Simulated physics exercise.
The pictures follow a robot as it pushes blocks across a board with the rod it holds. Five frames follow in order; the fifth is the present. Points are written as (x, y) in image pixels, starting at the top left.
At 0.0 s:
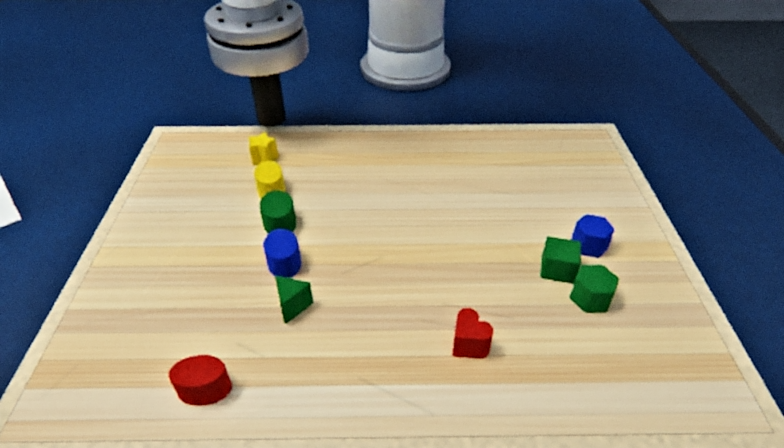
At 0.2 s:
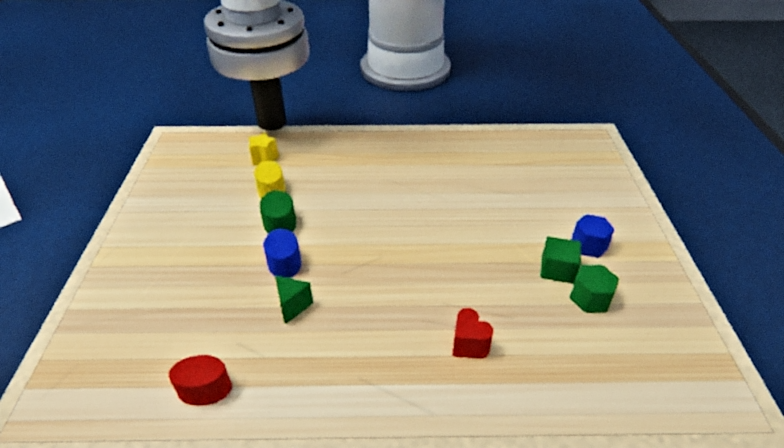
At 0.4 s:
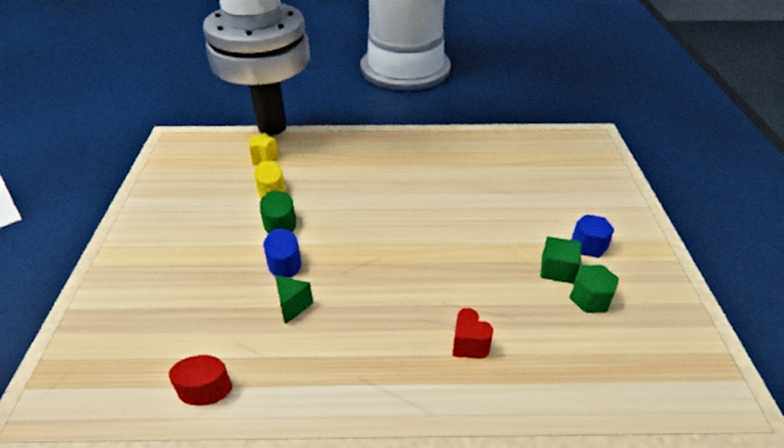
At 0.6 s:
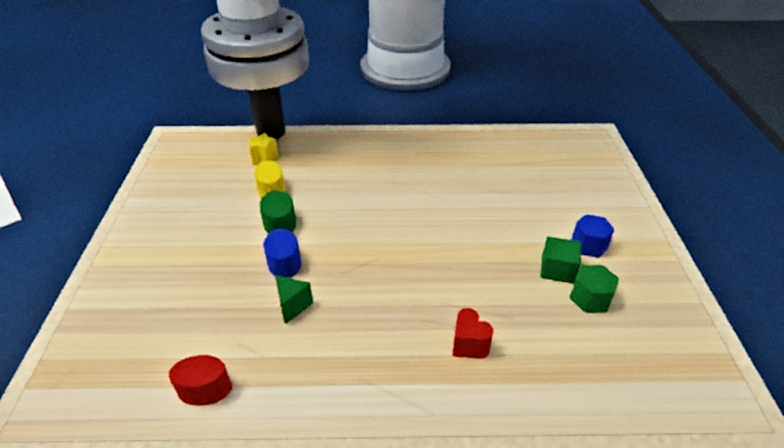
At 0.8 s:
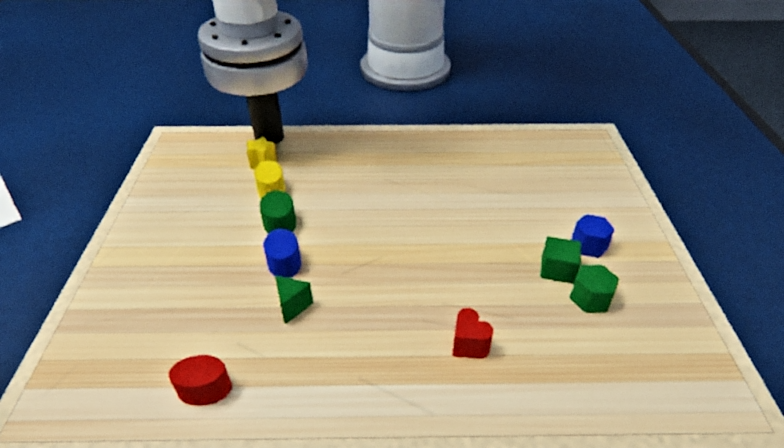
Robot arm's dark rod moving slowly down to a yellow star and nudging it slightly, other coloured blocks staying still on a wooden board.
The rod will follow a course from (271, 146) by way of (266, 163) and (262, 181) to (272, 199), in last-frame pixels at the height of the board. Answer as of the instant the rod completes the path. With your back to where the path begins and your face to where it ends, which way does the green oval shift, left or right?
With start-to-end as forward, it shifts left.
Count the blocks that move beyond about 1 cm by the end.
When the path ends, I think you'll find three or more blocks out of place by more than 1 cm.
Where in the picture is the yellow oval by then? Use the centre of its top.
The middle of the upper face of the yellow oval will lie at about (293, 193) in the picture.
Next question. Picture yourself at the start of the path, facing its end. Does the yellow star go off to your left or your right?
The shift is rightward.
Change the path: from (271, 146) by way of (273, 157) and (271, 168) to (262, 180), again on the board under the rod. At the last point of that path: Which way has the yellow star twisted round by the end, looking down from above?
From above, it looks like the yellow star goes clockwise.
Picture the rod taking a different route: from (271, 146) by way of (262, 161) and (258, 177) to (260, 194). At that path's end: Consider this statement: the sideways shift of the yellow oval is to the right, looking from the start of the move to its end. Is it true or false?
Verdict: False.
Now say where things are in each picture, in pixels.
In the first picture, rod's lower end at (272, 119); yellow star at (261, 140); yellow oval at (268, 171); green oval at (276, 203).
In the second picture, rod at (272, 123); blocks still.
In the third picture, rod at (272, 128); blocks still.
In the fourth picture, rod at (271, 133); blocks still.
In the fifth picture, rod at (270, 138); yellow star at (259, 144); yellow oval at (268, 171); green oval at (276, 203).
What follows on the original path. One third of the way, rod at (264, 155); yellow star at (249, 161).
Two thirds of the way, rod at (260, 173); yellow star at (237, 175); yellow oval at (270, 181), turned 15° anticlockwise; green oval at (277, 206).
At the end, rod at (270, 190); yellow star at (235, 181), turned 25° clockwise; yellow oval at (293, 193), turned 55° anticlockwise; green oval at (291, 216), turned 60° clockwise.
